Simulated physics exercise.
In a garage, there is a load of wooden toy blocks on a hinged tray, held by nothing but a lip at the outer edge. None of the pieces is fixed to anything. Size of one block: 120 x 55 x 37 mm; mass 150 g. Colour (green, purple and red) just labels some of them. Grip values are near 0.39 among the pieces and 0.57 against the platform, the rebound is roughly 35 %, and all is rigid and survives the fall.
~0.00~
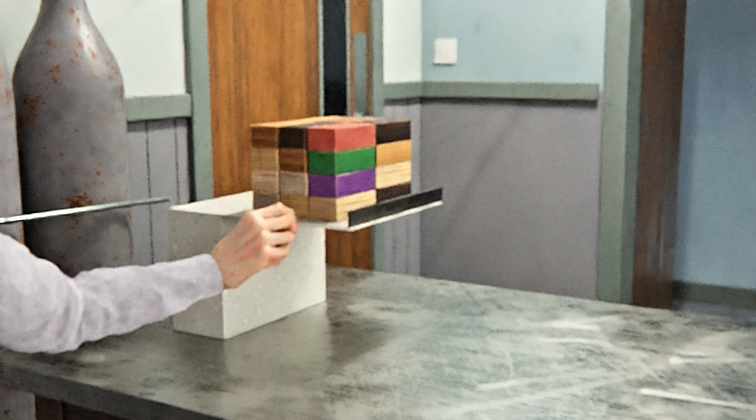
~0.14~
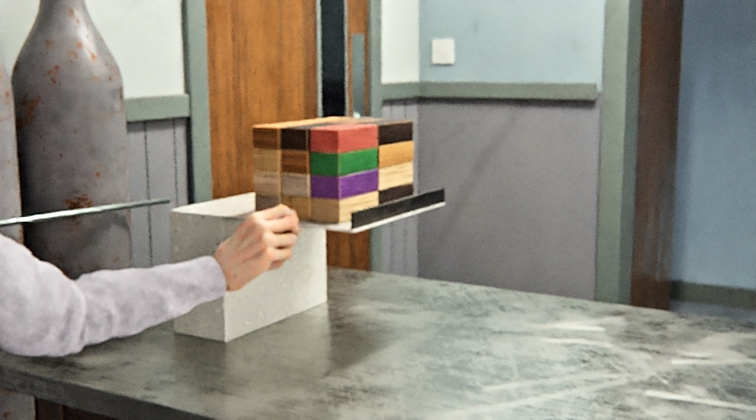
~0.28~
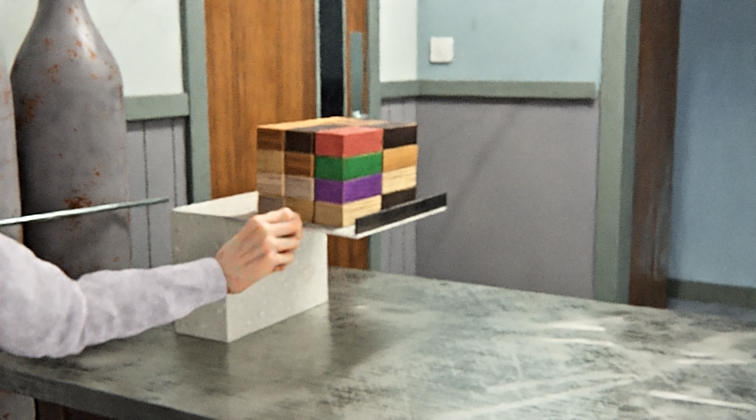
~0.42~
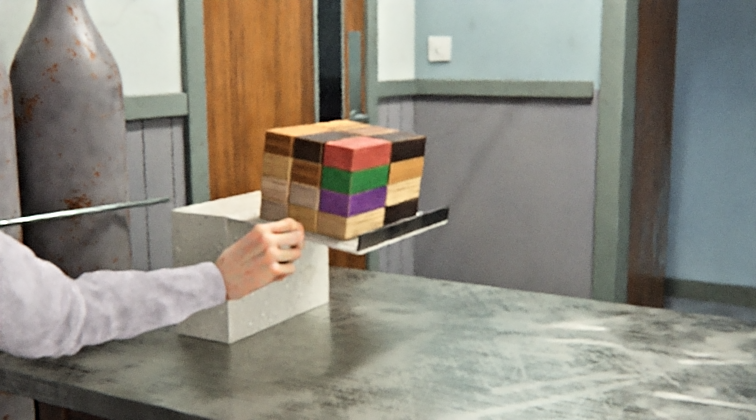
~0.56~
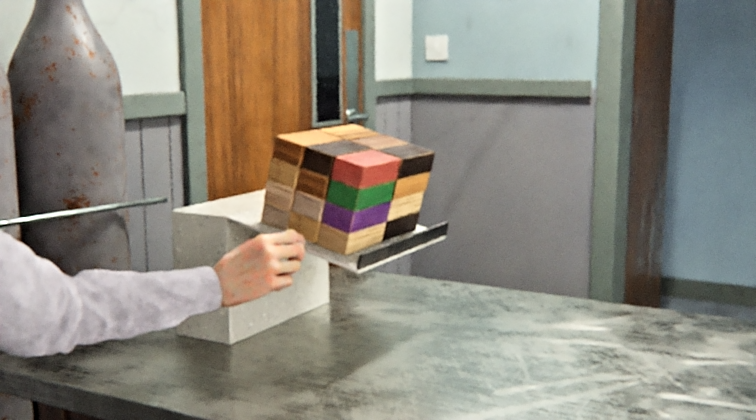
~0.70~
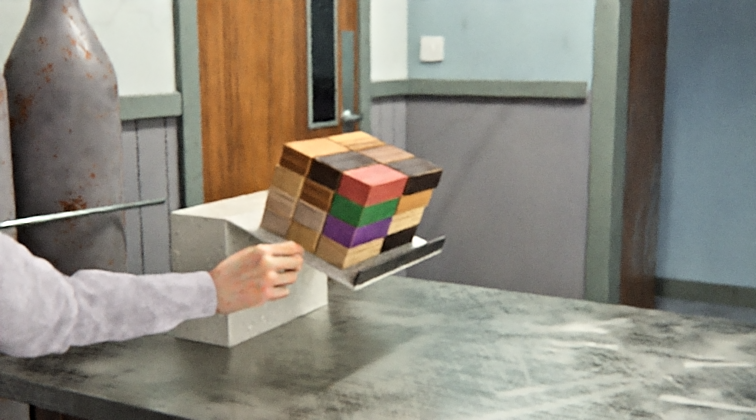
At first, a stack of multicoloured wooden blocks sits on a level tray beside a pale box, with a person's hand held at the tray's near edge. The tray then tilts steadily downward to the right, and the blocks lean with it, the upper ones shifting slightly while all stay aboard.
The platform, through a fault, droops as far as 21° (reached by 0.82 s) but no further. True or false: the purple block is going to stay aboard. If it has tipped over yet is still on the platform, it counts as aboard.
False.
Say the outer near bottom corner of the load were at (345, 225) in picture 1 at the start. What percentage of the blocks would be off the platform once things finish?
After that change, 70 per cent.
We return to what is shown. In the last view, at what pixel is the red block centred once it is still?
Near pixel (447, 351).
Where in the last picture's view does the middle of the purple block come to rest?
About (385, 340).
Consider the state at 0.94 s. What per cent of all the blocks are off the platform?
By that time it is 0 percent.
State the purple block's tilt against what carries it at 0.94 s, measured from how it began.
15°.
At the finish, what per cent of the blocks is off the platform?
Share: Approx. 60 %.
After 0.94 s, slope 21°; none of the 24 blocks off the platform, 20 disturbed; purple block leaning 15°; red block leaning 15°.
After 1.16 s, slope 21°; 7 of the 24 blocks off the platform; purple block leaning 49°, 11 mm lower; green block on its side.
After 1.58 s, slope 21°; 10 of the 24 blocks off the platform; purple block leaning 51°; green block on its side.
After 3.00 s, slope 21°; 14 of the 24 blocks off the platform; purple block upside down; green block on its side.
By the end (3.4 s), slope 21°; 15 of the 24 blocks off the platform; purple block on its side; green block on its side; red block on its side. As the last picture would show them, middles, purple block near (385, 340), green block near (416, 343).
